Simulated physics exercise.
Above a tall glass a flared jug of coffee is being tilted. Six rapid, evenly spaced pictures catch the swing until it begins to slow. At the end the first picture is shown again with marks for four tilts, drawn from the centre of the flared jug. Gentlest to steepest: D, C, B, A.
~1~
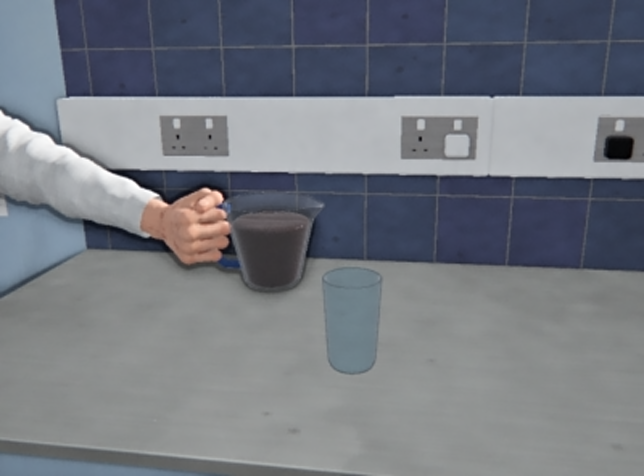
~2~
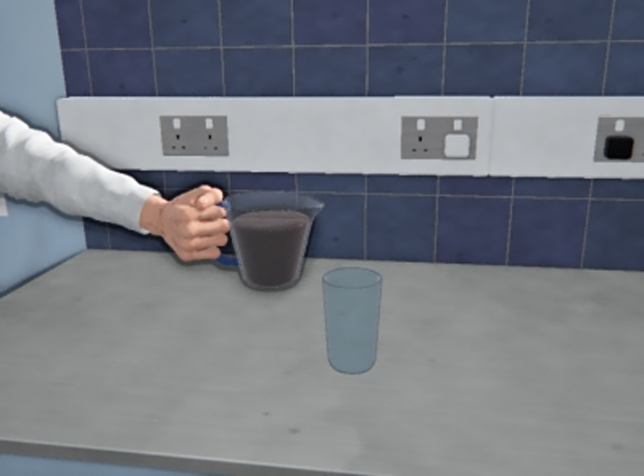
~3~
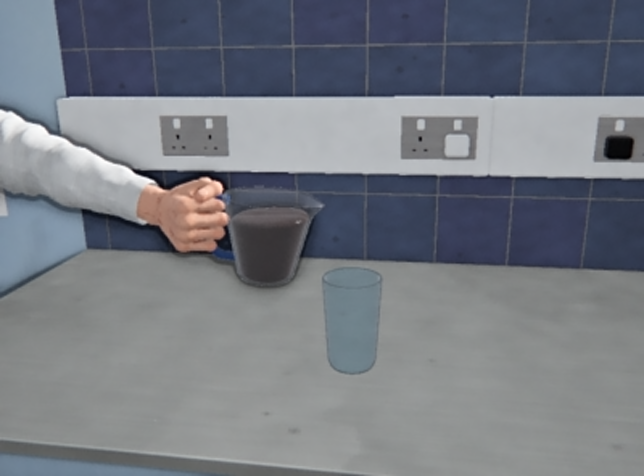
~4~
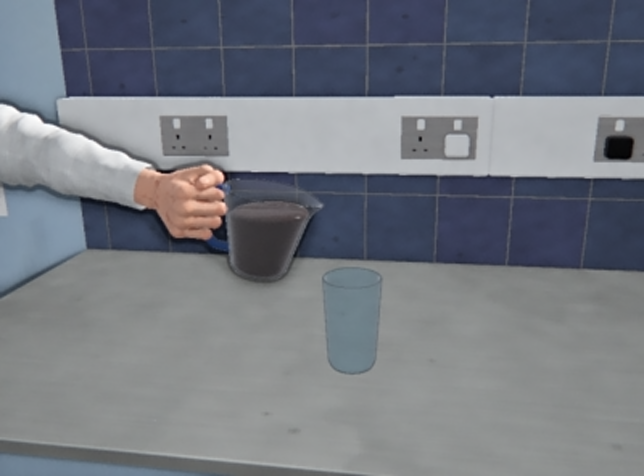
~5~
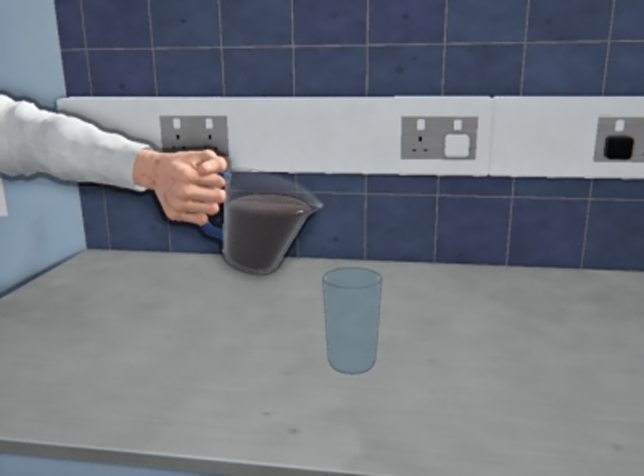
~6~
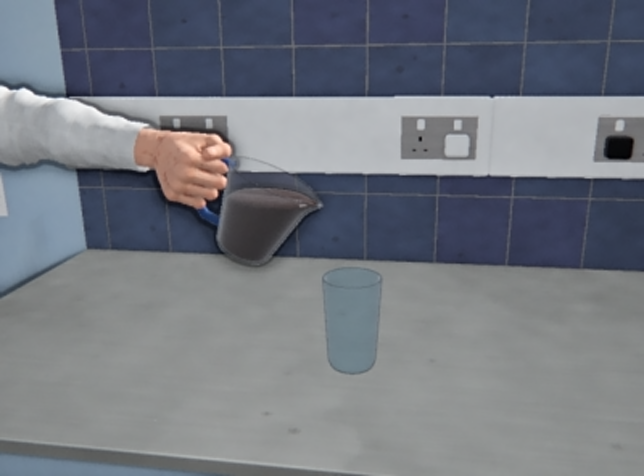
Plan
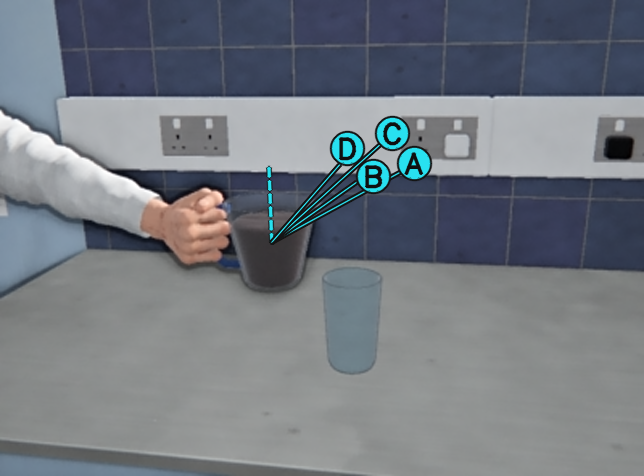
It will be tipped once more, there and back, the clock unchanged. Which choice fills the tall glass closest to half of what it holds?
B is best.
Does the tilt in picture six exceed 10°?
Yes, it does.
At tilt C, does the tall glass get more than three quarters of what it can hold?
No, less.
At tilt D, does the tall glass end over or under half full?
Under half.
In cyan, A at (399, 172); B at (356, 182); C at (380, 144); D at (339, 164).
If A is chosen, the tall glass ends with about 62 % of what it can hold; 3 % of the coffee is spilt.
If B is chosen, the tall glass ends with about 49 % of what it can hold.
If C is chosen, the tall glass ends with about 36 % of what it can hold.
If D is chosen, the tall glass ends with about 24 % of what it can hold.
